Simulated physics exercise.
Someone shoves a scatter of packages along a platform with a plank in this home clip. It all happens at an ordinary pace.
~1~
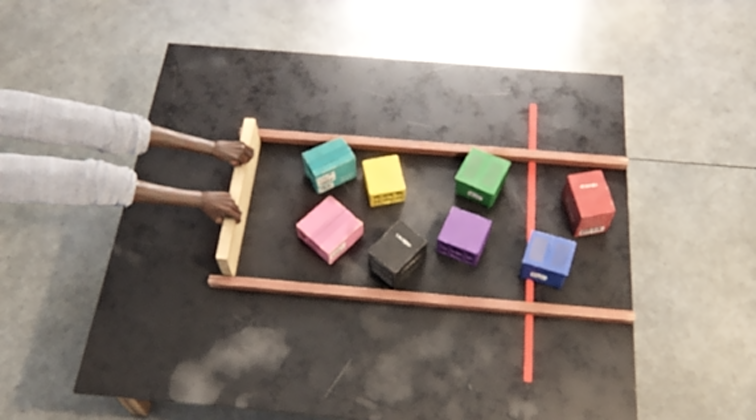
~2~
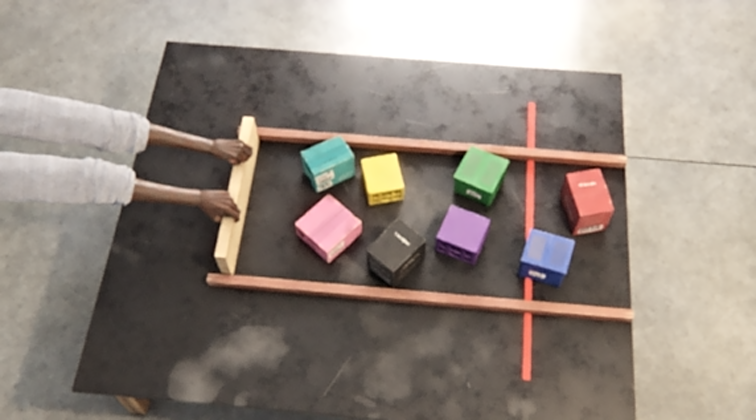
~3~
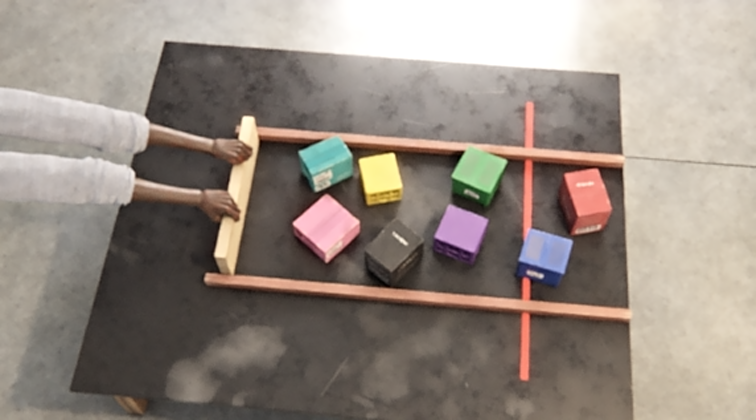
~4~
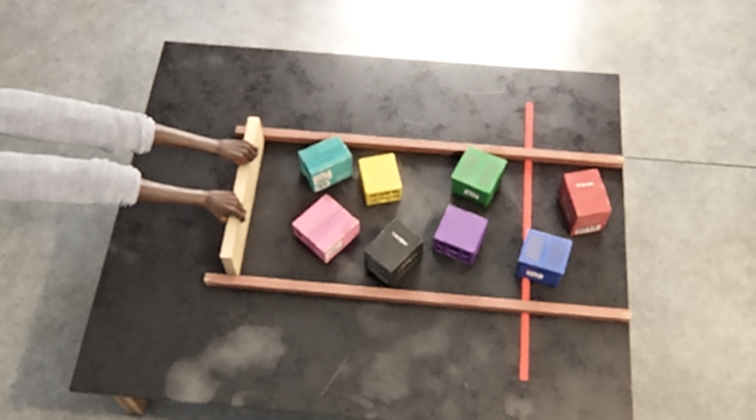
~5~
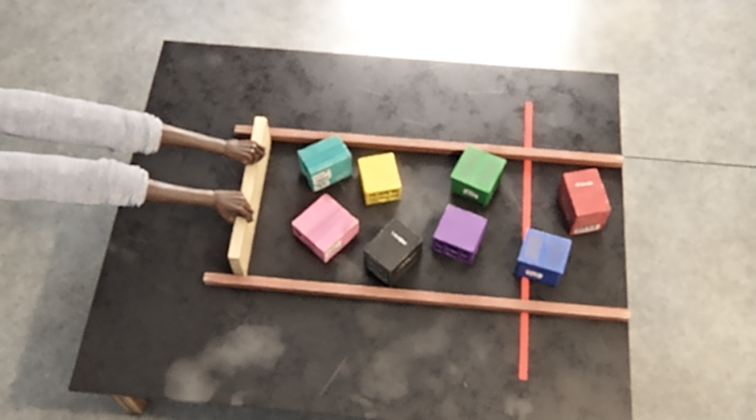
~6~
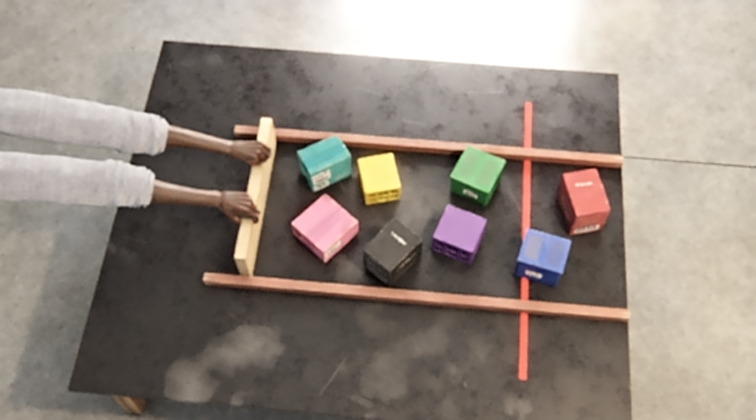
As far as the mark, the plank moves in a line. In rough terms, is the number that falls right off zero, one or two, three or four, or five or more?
It is one or two.
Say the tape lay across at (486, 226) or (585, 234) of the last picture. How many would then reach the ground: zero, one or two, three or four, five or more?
Taking them in turn, not one; 5 or more.
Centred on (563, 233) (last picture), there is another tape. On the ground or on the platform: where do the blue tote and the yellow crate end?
Lab note: Blue tote comes off; yellow crate is safe.
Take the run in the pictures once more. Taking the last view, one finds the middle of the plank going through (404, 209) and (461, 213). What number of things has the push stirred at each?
That makes 6 at the first spot and 7 at the second.
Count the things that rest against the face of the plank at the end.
The count in contact is 2.
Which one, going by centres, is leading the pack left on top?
Red box.
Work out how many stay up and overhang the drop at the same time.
Count of overhanging things: 2.
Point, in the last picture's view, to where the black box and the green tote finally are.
I'd put one close to (593, 276) and the other close to (584, 178).
Soon after, none off yet; red box at rest near (583, 202); blue tote at rest near (542, 259); green tote at rest near (477, 177).
After that, none off yet; red box at rest near (583, 202); blue tote at rest near (542, 259); green tote displaced a little near (493, 174).
And then, none off yet; red box displaced a little near (594, 204); blue tote displaced about its own width near (593, 273); green tote displaced well along near (552, 178).
In the end, the number that fall off is one or two; gone, blue tote.
